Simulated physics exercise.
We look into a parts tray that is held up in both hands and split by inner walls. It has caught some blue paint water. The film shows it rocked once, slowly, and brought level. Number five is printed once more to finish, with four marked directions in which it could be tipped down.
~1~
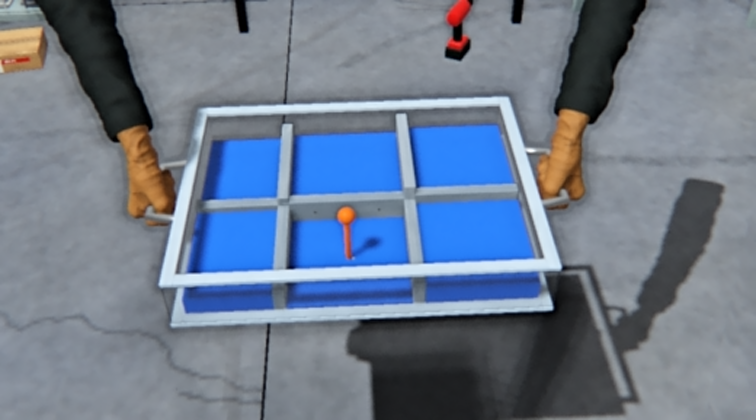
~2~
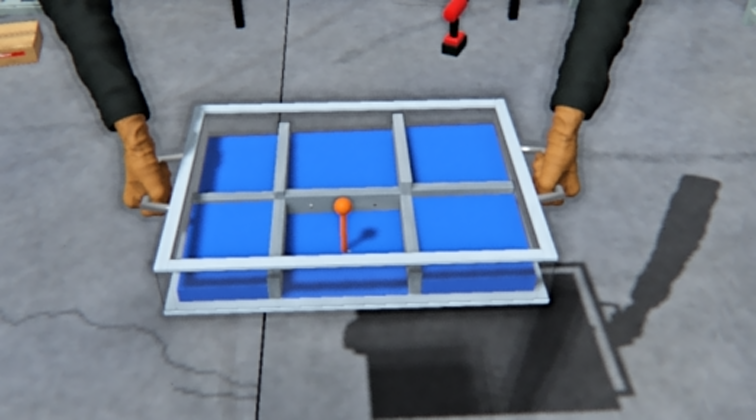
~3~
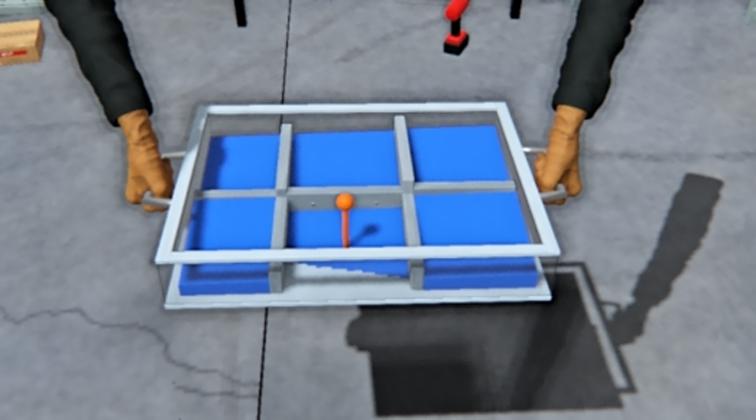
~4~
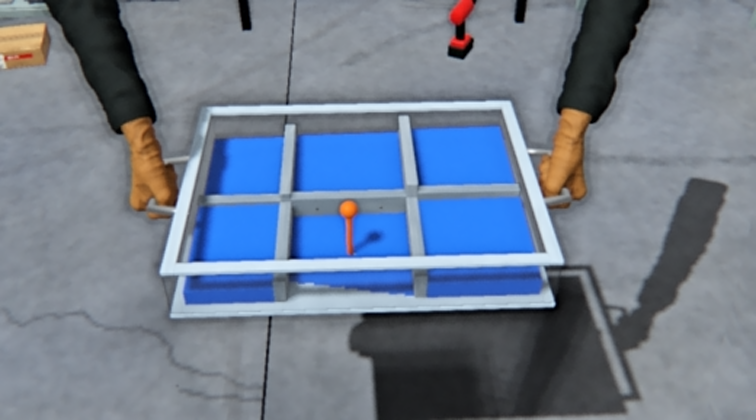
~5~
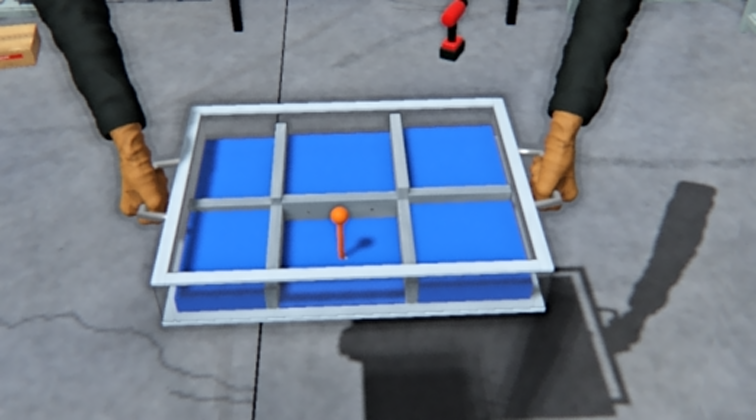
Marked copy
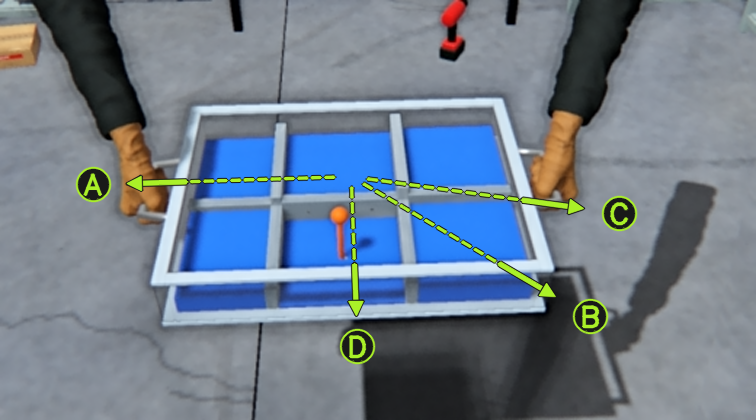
We see two gloved hands holding a divided tray of blue liquid with an orange-topped peg in it; they tilt it slightly toward the back, baring a pale strip of floor in the front middle bay, then level it again.
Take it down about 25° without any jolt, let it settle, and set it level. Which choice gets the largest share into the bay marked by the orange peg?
Go for D.
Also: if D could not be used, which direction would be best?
That would be A.
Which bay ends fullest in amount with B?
That is the front right bay.
On the marked copy, A ends at (132, 183); B ends at (550, 293); C ends at (578, 207); D ends at (356, 310).
If A is chosen, about 17 % of the liquid ends in the peg's bay; nothing spills.
If B is chosen, about 5 % of the liquid ends in the peg's bay; about 54 % goes over the rim.
If C is chosen, about 6 % of the liquid ends in the peg's bay; about 31 % goes over the rim.
If D is chosen, about 29 % of the liquid ends in the peg's bay; nothing spills.
